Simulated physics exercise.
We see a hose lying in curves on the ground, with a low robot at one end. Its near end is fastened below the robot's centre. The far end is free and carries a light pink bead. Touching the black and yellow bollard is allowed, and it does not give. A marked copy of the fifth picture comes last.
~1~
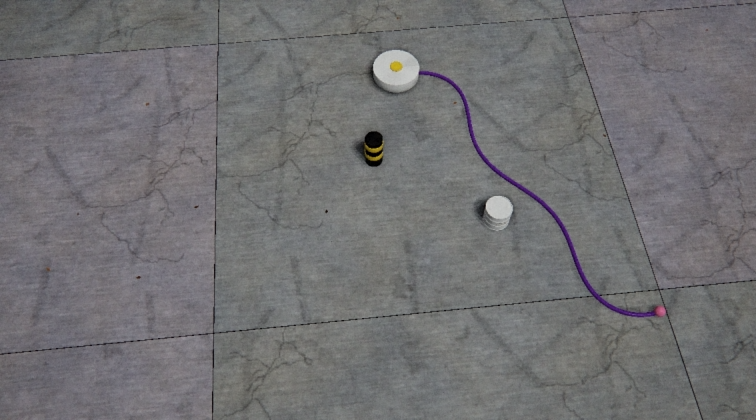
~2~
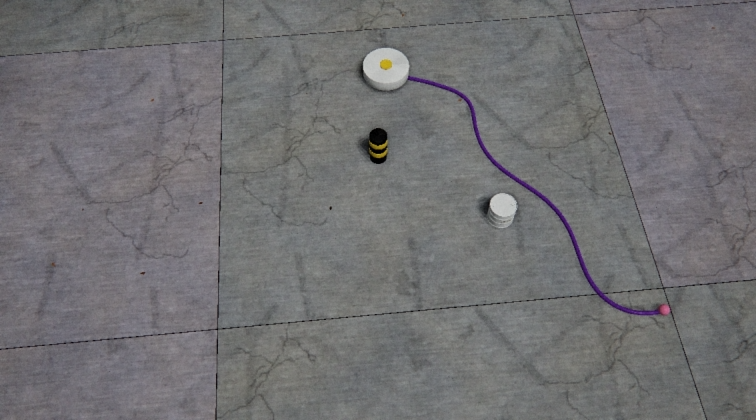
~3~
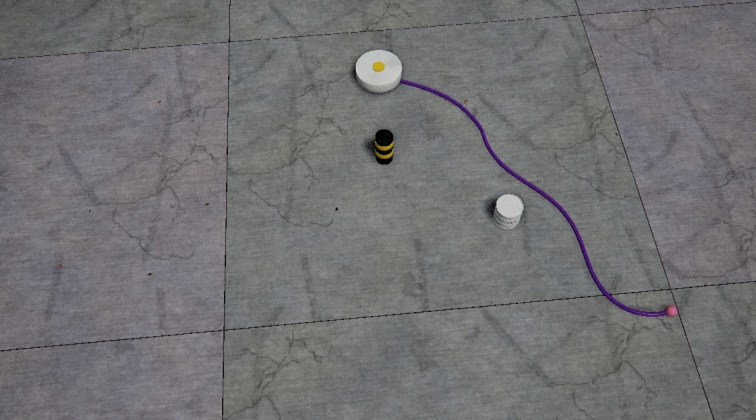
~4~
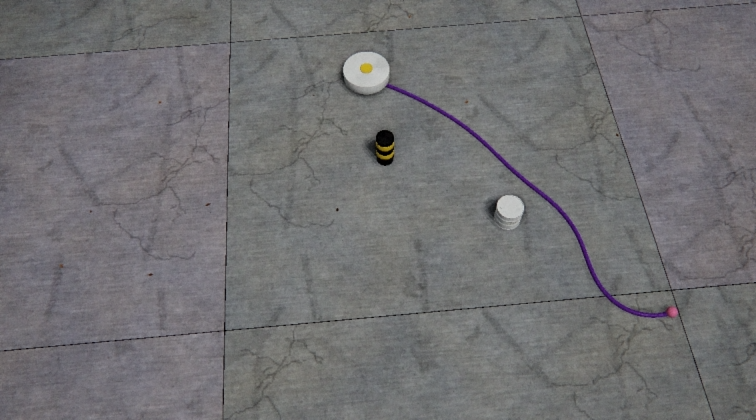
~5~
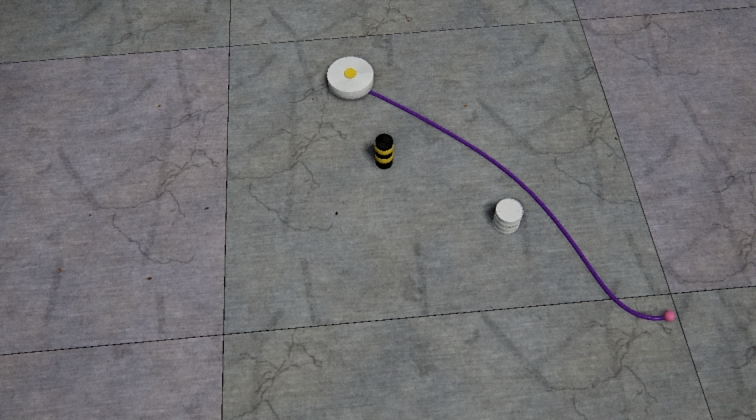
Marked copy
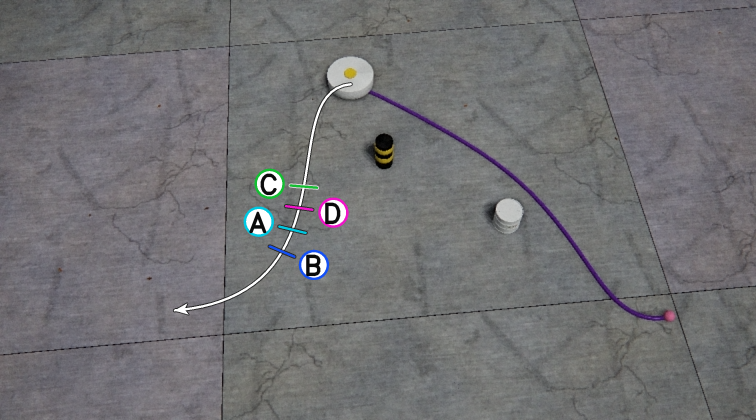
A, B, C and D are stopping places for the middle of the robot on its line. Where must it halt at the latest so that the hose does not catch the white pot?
It should halt at D.
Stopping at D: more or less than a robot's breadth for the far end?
Less.
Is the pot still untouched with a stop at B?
For that mark, no.
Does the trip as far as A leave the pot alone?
No.
On the marked copy, A at (292, 230); B at (282, 252); C at (304, 187); D at (299, 208); the route from (351, 84) via (299, 208) to (175, 310).
Taking D. A third of the way, robot (317, 111), middle of the hose (499, 176), free end (660, 316).
Two thirds of the way, robot (307, 159), middle of the hose (499, 176), free end (660, 316).
When it is over, robot (298, 203), middle of the hose (479, 188), free end (655, 314); only the bollard has been touched, if anything.
As for the rest, A brings the hose against the pot; B brings the hose against the pot; C is safe but short.
